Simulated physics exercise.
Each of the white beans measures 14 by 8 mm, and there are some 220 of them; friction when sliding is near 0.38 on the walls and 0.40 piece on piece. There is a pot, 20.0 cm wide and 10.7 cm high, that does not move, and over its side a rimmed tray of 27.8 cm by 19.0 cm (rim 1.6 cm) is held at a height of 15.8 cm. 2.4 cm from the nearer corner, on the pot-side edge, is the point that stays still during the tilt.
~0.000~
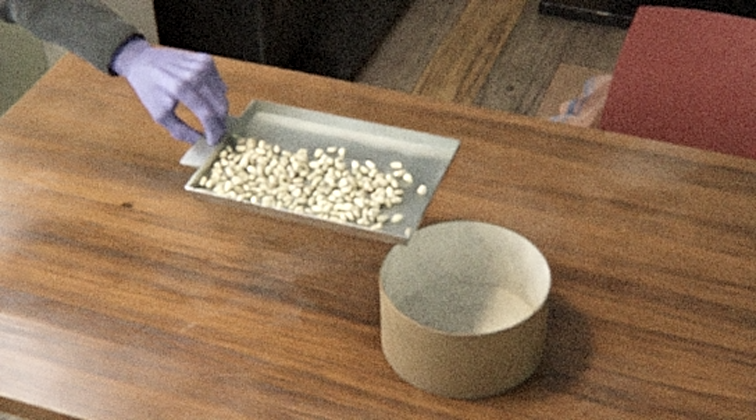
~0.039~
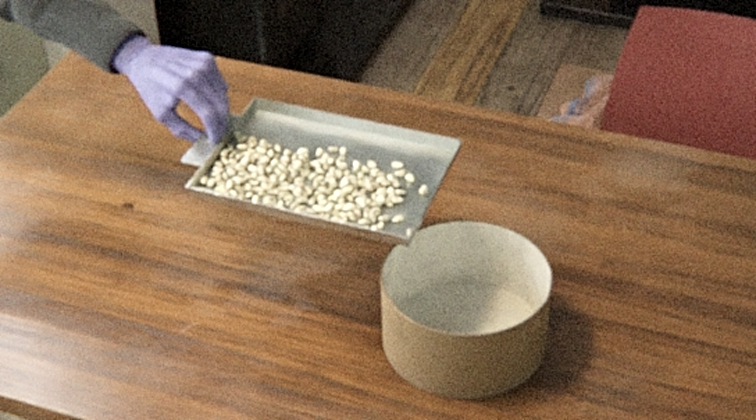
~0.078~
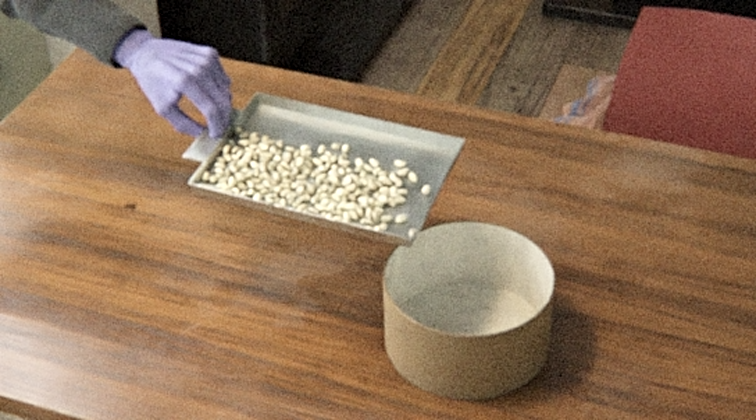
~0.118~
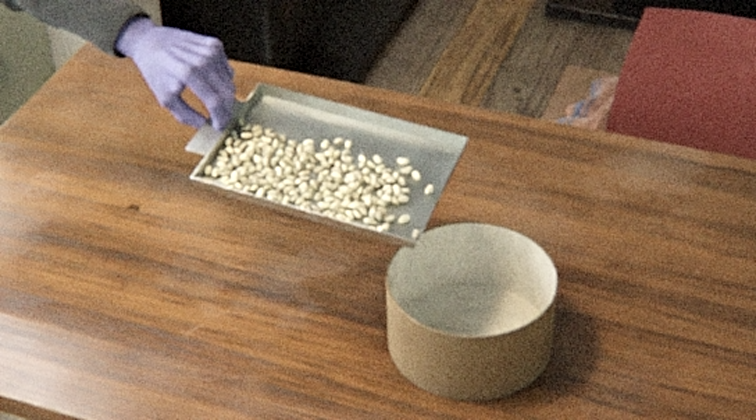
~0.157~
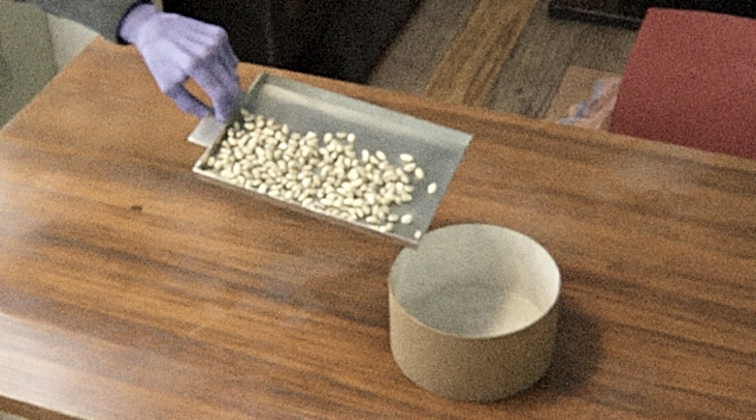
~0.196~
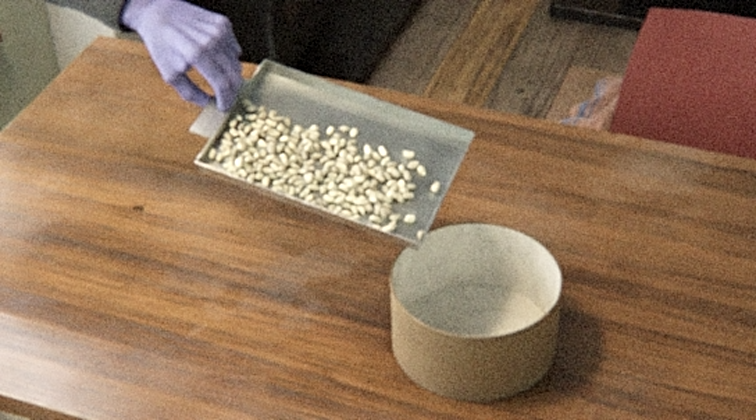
On a wooden table, a purple-gloved hand held a metal tray of white beans beside a round pot, then gradually raised the tray's left end, slanting it toward the pot while the beans barely shifted.
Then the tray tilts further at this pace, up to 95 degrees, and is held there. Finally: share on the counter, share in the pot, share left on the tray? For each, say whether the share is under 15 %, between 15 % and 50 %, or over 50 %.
Outcome: Counter: Will probably see a small number, pot: Will probably see over half the pieces, left on the tray: Will probably see a small number.
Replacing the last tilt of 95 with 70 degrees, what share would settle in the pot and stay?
The pot would get around 85 per cent.
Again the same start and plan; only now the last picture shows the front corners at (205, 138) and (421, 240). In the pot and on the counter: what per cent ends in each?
In the pot: 90 per cent; on the counter: 10 per cent.
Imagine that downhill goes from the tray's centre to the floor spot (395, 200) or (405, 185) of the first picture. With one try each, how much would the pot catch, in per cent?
Roughly 95 per cent on the first try and 55 per cent on the second.
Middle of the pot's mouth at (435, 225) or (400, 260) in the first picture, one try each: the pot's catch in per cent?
The shares would be near 5 and 95 per cent respectively.
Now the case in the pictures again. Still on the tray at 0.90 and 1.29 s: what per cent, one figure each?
About 55, 0.
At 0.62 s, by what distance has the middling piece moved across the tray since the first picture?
I'd say close to 6 centimetres.
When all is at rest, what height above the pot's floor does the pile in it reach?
My guess is around 2.5 centimetres.
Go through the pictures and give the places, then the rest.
Tray tilt 0 degrees, front corners at (189, 187) and (407, 235); middle of the pieces at (298, 186); pot at (465, 274), in the first picture.
Tray tilt 1 degrees, front corners at (190, 185) and (408, 236); middle of the pieces at (299, 186), in the second picture.
Tray tilt 2 degrees, front corners at (192, 182) and (411, 237); middle of the pieces at (302, 183), in the third picture.
Tray tilt 5 degrees, front corners at (195, 176) and (414, 239), lowest corner right front; middle of the pieces at (305, 180), in the fourth picture.
Tray tilt 9 degrees, front corners at (197, 169) and (417, 241), lowest corner right front; middle of the pieces at (308, 175), in the fifth picture.
Tray tilt 13 degrees, front corners at (199, 161) and (419, 242), lowest corner right front; middle of the pieces at (309, 169); pot at (476, 277). Its pace works out near 95 degrees a second, in the sixth picture.
After 0.62 s, tilt 52 degrees; the tray holds 100 %, the pot 0 %.
After 0.90 s, tilt 79 degrees; the tray holds 55 %, the pot 35 %.
Then, at 1.29 s, tilt 95 degrees; the tray holds 0 %, the pot 95 %.
At rest (1.9 s), counter 0 %, pot 100 %, tray 0 %.
